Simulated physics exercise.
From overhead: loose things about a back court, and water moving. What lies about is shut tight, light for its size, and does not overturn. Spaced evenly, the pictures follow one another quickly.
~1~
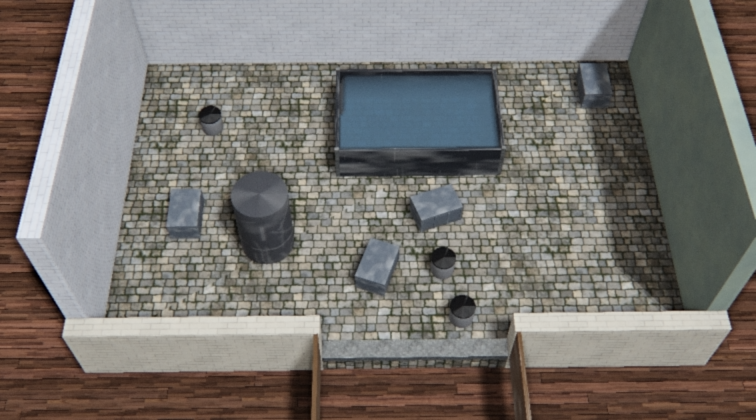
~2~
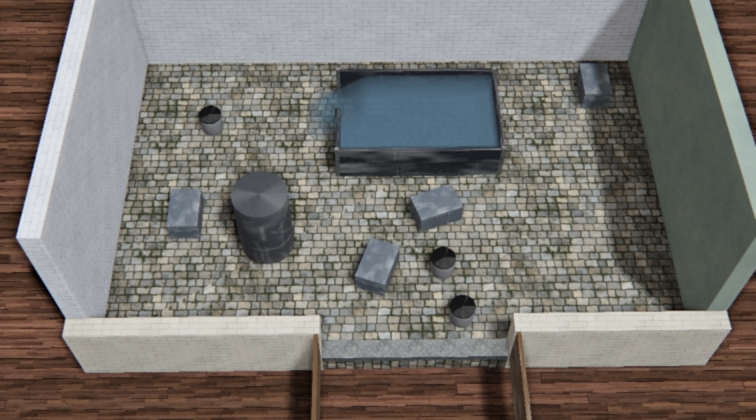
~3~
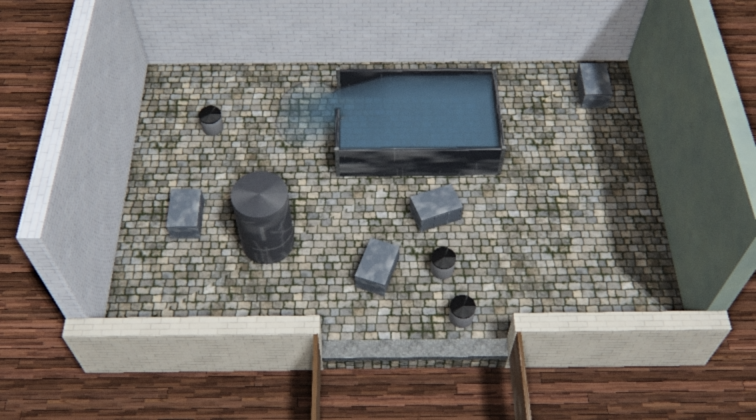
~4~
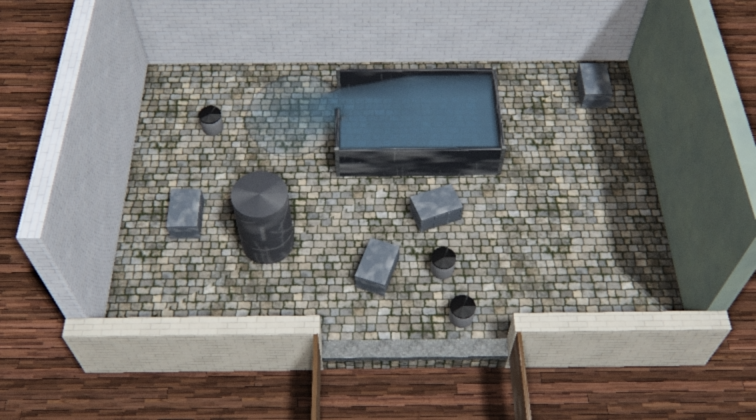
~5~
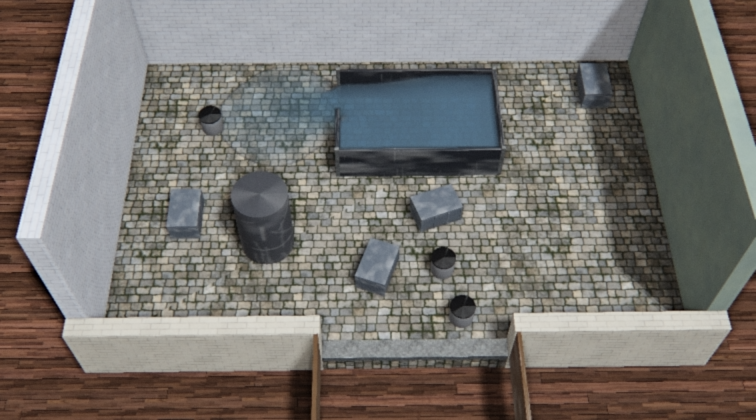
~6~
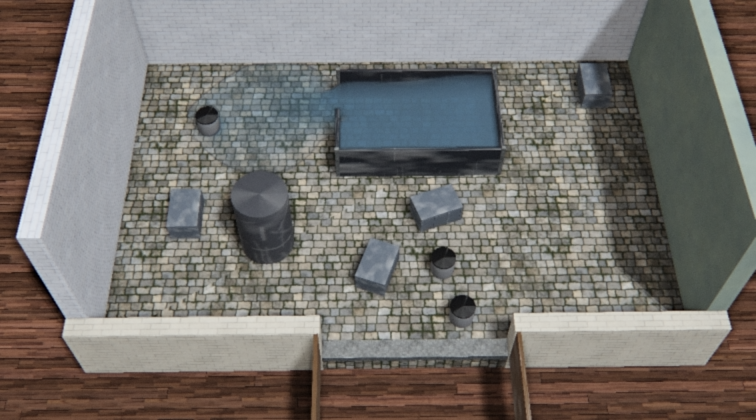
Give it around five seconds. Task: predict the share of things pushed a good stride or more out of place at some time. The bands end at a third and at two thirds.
Share: Fewer than a third.
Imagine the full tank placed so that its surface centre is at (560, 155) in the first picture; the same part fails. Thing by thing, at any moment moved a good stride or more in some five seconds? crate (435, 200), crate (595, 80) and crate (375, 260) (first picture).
Well, in order they come out as stayed within it, stayed within it and stayed within it.
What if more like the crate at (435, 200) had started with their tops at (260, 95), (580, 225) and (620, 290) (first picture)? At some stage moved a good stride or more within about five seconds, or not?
Shoved clear, stays put, stays put.
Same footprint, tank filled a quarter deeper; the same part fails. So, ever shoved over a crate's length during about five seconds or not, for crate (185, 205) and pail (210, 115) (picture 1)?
In turn: That far or more, moved that far.
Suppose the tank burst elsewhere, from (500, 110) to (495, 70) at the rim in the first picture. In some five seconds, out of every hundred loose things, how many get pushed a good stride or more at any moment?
Result: Close to 30 %.
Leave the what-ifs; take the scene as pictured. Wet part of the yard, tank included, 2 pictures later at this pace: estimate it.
Estimate: About 25 %.
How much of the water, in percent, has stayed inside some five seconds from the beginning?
By my count, 100 per cent.
A moment on, 1 of 7 are well off their spots; 0 afloat.
Next, 1 of 7 are well off their spots; 1 afloat.
Later, 1 of 7 are well off their spots; 1 afloat.
In the end, 2 of 7 are well off their spots, and 2 have been at some point; 1 afloat.
